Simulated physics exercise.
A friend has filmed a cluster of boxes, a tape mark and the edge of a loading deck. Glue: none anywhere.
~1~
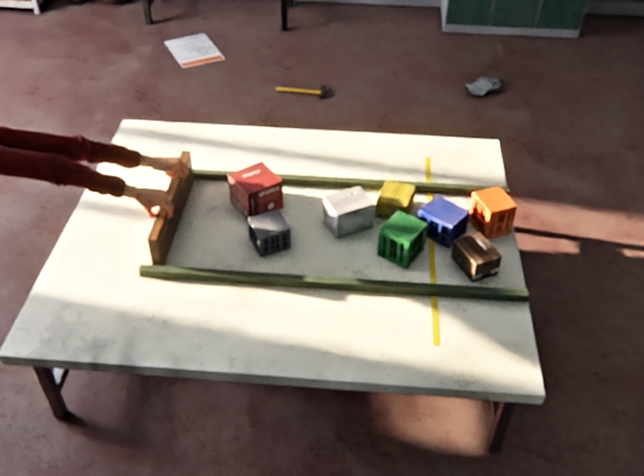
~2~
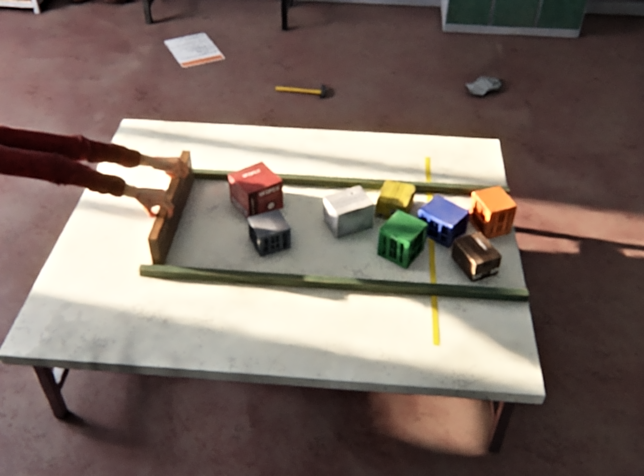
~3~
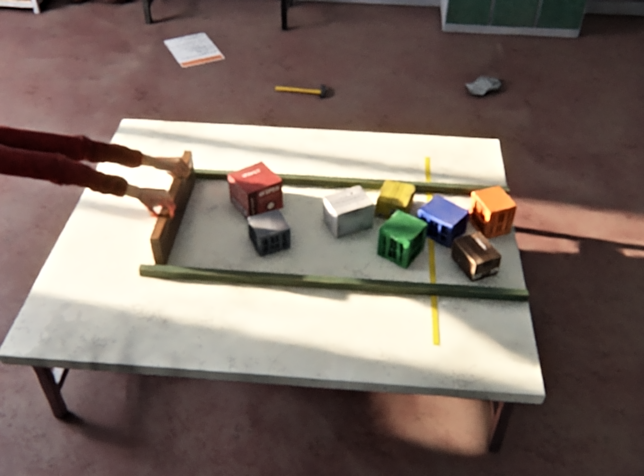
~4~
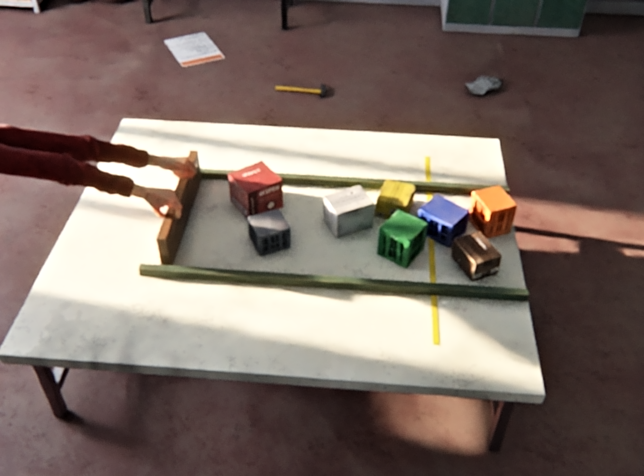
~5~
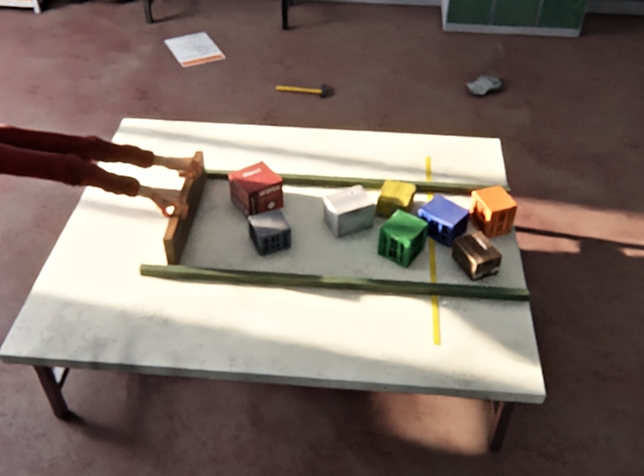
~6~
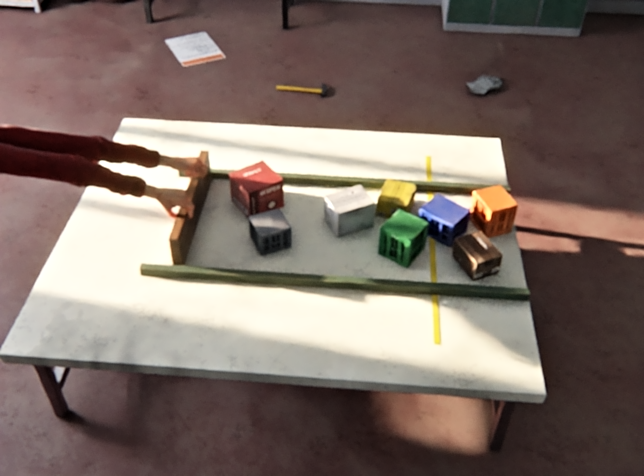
At first, two hands hold a wooden plank at the left end of a railed lane on a white table, with coloured boxes scattered to its right. The hands then slide the plank slowly a short way right, toward the red and grey boxes, while the boxes stay practically still.
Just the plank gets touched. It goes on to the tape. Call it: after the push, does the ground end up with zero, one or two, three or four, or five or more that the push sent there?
The ground ends up with one or two.
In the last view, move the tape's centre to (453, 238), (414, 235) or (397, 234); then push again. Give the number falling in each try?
Respectively 3, 1 and 0.
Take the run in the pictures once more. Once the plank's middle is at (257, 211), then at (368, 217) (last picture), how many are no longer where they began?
I count 2 first and 6 after.
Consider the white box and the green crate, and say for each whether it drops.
One by one: The white box stays aboard, the green crate stays aboard.
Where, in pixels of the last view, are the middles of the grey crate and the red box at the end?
The grey crate stops around (451, 249); the red box around (460, 203).
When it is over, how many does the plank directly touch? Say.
It ends up touching 2.
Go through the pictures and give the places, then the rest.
In the first frame, orange crate (492, 213); brown parcel (476, 257); blue crate (443, 221); plank (173, 207); tape (431, 238).
In the second frame, brown parcel (476, 256); plank (173, 206).
In the third frame, blue crate (443, 221); white box (348, 212).
In the fourth frame, orange crate (492, 212); grey crate (269, 232).
In the fifth frame, brown parcel (476, 256); red box (256, 190).
In the sixth frame, orange crate (493, 212); brown parcel (477, 256); blue crate (444, 220); plank (192, 207); tape (432, 237).
Soon after, none off yet; orange crate at rest near (493, 212); brown parcel at rest near (477, 256); blue crate at rest near (444, 220).
By the end, the number that fall off is one or two; fallen, orange crate.
